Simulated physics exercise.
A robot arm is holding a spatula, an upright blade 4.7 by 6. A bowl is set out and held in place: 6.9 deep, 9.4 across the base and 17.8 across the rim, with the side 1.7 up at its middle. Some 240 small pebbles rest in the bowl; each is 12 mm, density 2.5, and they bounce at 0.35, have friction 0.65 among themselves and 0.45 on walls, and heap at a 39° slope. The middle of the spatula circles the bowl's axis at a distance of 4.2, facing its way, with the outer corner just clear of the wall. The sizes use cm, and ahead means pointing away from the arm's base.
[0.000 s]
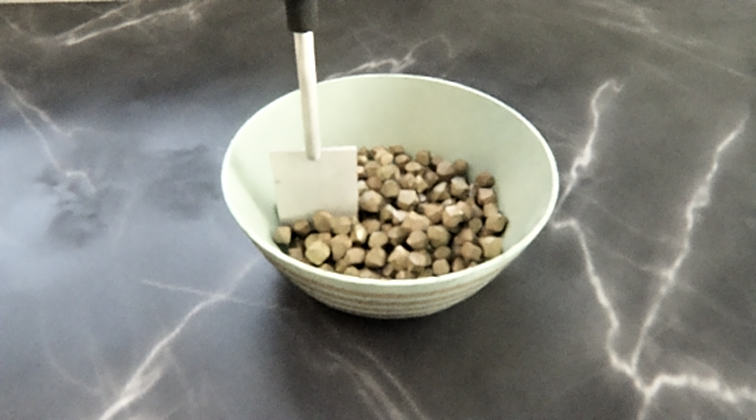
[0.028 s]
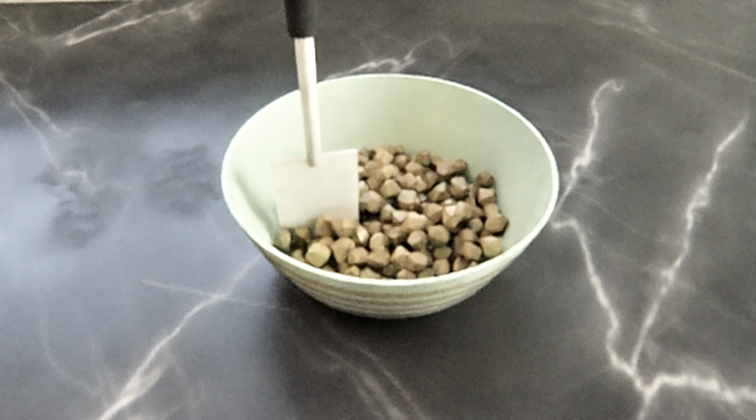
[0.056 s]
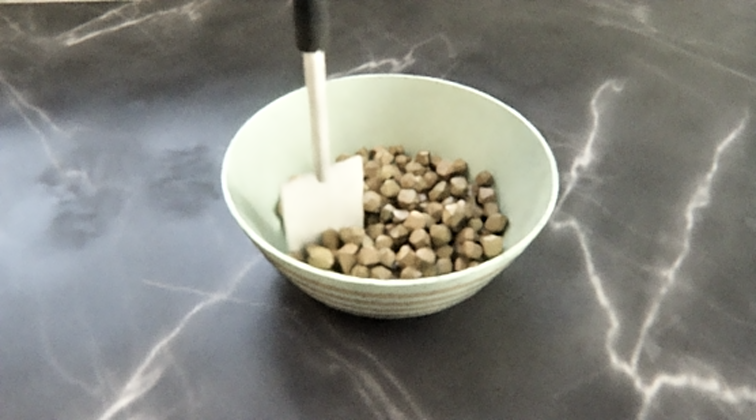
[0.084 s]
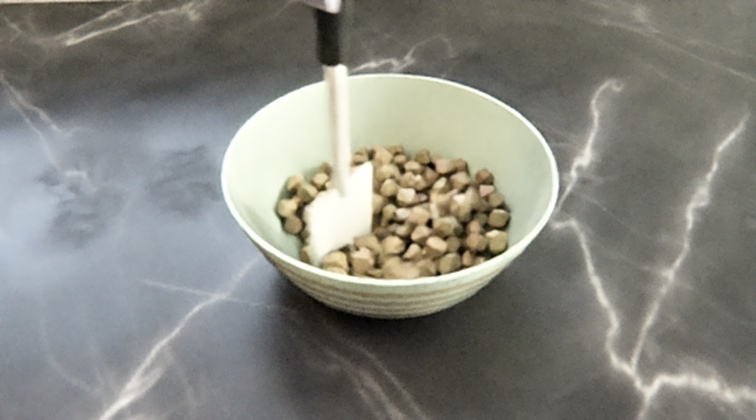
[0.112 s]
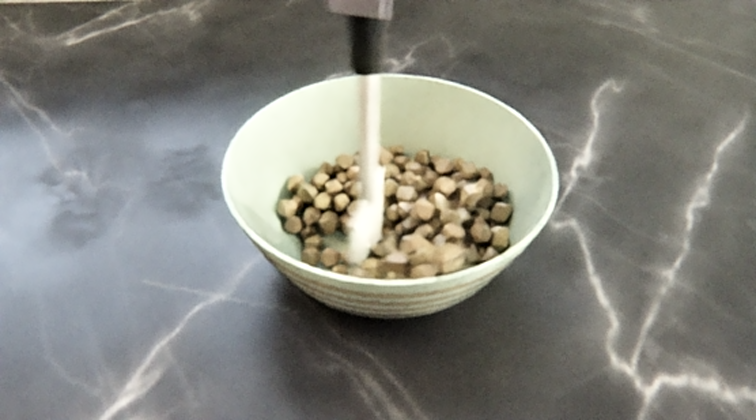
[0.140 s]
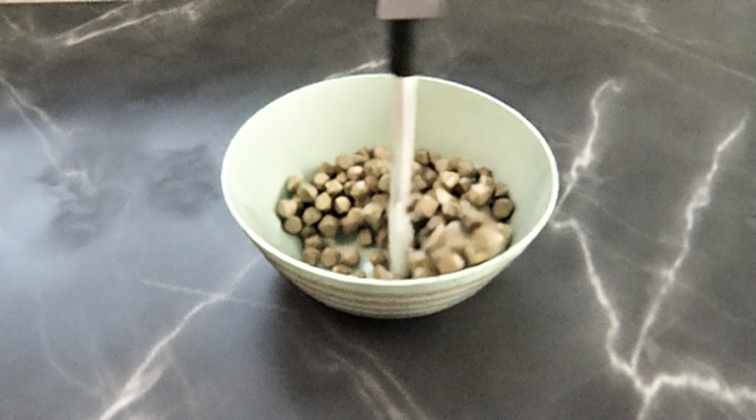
In a pale green bowl, a white spatula sweeps rightward through small brown pebbles, turning edge-on.
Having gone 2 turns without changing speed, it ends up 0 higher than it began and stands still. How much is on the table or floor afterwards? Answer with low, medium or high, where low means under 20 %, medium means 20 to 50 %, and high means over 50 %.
Medium.
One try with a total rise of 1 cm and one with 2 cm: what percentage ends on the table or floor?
Roughly 25 and 20 per cent.
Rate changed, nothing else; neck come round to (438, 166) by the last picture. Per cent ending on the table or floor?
Some 40 per cent.
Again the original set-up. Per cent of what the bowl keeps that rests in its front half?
About 75 per cent.
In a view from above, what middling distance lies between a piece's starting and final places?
Distance: Close to 7 cm.
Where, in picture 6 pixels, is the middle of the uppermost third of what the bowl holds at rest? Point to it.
Close to (369, 275).
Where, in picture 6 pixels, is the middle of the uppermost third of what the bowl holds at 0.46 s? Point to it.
That third sits centred at about (277, 182).
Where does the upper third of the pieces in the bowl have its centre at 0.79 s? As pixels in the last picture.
Centre, approx.: (419, 113).
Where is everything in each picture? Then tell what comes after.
Spatula neck at (311, 126), 0° round; upper third of the load around (399, 211), from x 285 to 495, top at y 150; 244 in the bowl, in the first frame.
Spatula neck at (312, 132), 8° round; upper third of the load around (399, 214), from x 285 to 495, top at y 150, in the second frame.
Spatula neck at (320, 148), 27° round; upper third of the load around (392, 218), from x 285 to 500, top at y 150, in the third frame.
Spatula neck at (340, 162), 48° round; upper third of the load around (409, 224), from x 285 to 500, top at y 150, in the fourth frame.
Spatula neck at (368, 171), 70° round; upper third of the load around (424, 227), from x 285 to 505, top at y 150, in the fifth frame.
Spatula neck at (400, 174), 91° round; upper third of the load around (448, 225), from x 285 to 505, top at y 150; 243 in the bowl, 1 in flight or on the tool, in the sixth frame.
By 0.46 s, 336° round, highest piece 9 above the table; 222 in the bowl, 15 on the table or floor, 7 in flight or on the tool.
By 0.79 s, 222° round, highest piece 10 above the table; 183 in the bowl, 51 on the table or floor, 10 in flight or on the tool.
By 1.15 s, 0° round, highest piece 6 above the table; 165 in the bowl, 79 on the table or floor.
By 1.85 s, 0° round, highest piece 6 above the table; 165 in the bowl, 79 on the table or floor.
Final count, 165 in the bowl, 79 on the table or floor. That is 32 % on the table or floor.
